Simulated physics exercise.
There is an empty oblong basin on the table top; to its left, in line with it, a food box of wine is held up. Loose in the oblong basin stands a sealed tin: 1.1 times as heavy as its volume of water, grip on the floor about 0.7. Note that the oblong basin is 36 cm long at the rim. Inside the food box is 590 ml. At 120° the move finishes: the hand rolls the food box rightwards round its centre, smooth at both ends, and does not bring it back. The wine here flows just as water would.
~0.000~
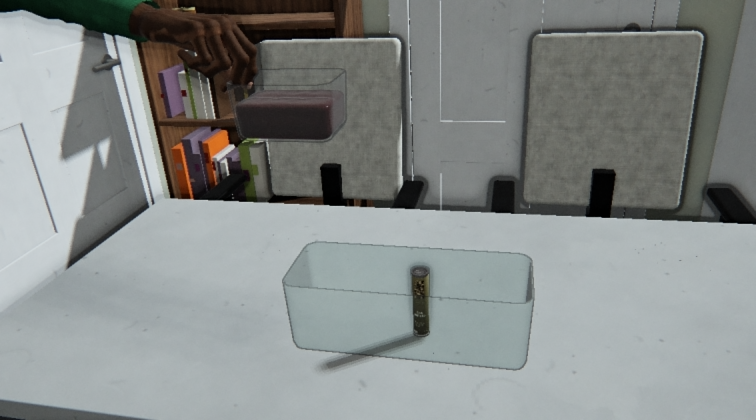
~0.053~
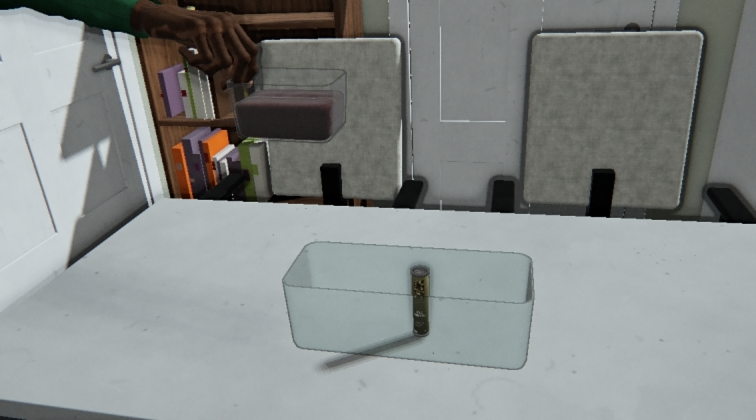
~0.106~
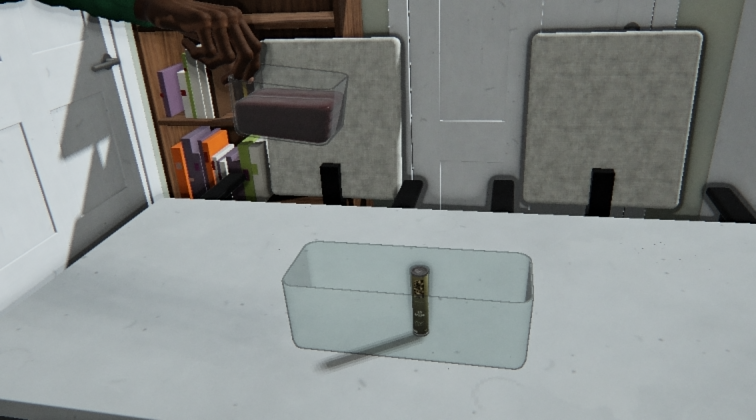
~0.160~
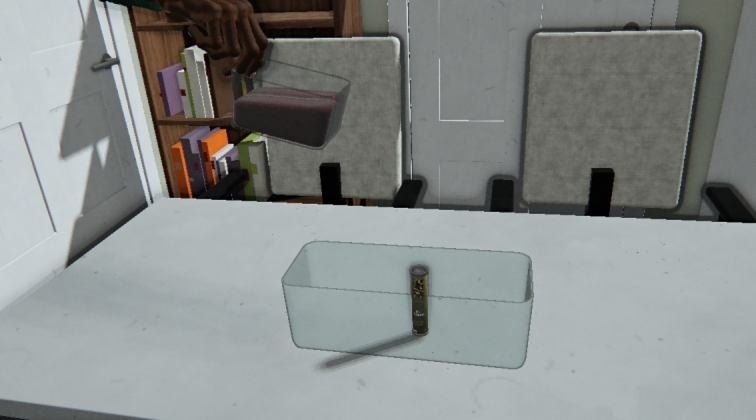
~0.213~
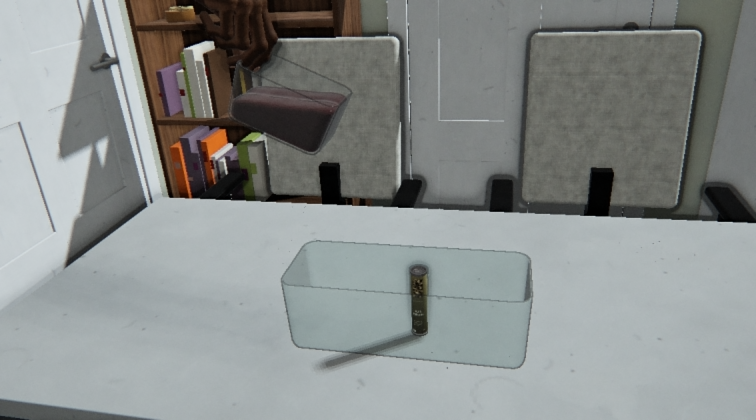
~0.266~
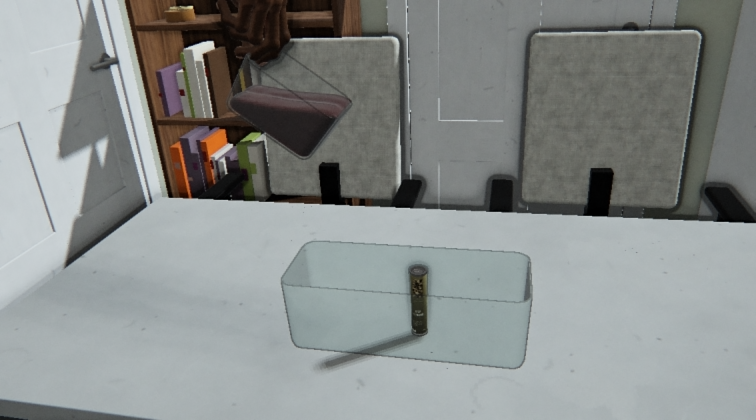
A hand tilts a clear box of dark liquid rightwards above an empty glass basin.
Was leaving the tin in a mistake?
Yes, it gets knocked over.
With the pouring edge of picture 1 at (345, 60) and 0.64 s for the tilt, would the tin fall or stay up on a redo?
Result: Tin tipped over.
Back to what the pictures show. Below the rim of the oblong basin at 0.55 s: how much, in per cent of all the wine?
Near 14 in a hundred.
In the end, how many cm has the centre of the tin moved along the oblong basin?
8.5 cm.
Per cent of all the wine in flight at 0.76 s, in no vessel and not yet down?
Something like 10 per cent is in the air then.
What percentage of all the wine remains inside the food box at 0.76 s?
Roughly 1 percent remains.
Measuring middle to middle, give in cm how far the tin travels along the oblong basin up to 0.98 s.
Around 5 cm.
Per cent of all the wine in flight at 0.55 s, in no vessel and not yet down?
70 %.
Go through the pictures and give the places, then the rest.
Tilt 0°; pouring edge (338, 78); surface from (247, 97) to (339, 98); the oblong basin's rim runs from (295, 263) to (532, 279); the tin's top is at (420, 274), in the first frame.
Tilt 2°; pouring edge (339, 79); surface from (247, 97) to (339, 98), in the second frame.
Tilt 6°; pouring edge (341, 83); surface from (247, 96) to (339, 99), in the third frame.
Tilt 14°; pouring edge (343, 91); surface from (246, 95) to (340, 100), in the fourth frame.
Tilt 24°; pouring edge (345, 101); surface from (244, 93) to (343, 102), in the fifth frame.
Tilt 36°; pouring edge (345, 113); surface from (242, 91) to (341, 104); 1 per cent is over the edge, in the sixth frame.
Then, 0.55 s in, the tilt is 105° and 16 per cent is still to pour; the tin stands where it began.
Then, 0.76 s in, the tilt is 120° and 1 per cent is still to pour; the tin leans 6°.
Then, 0.98 s in, the tilt is 120° and 0 per cent is still to pour; the tin leans 31°.
Then, 1.22 s in, the tilt is 120° and 0 per cent is still to pour; the tin lies on its side.
Finally, the tin lies on its side.
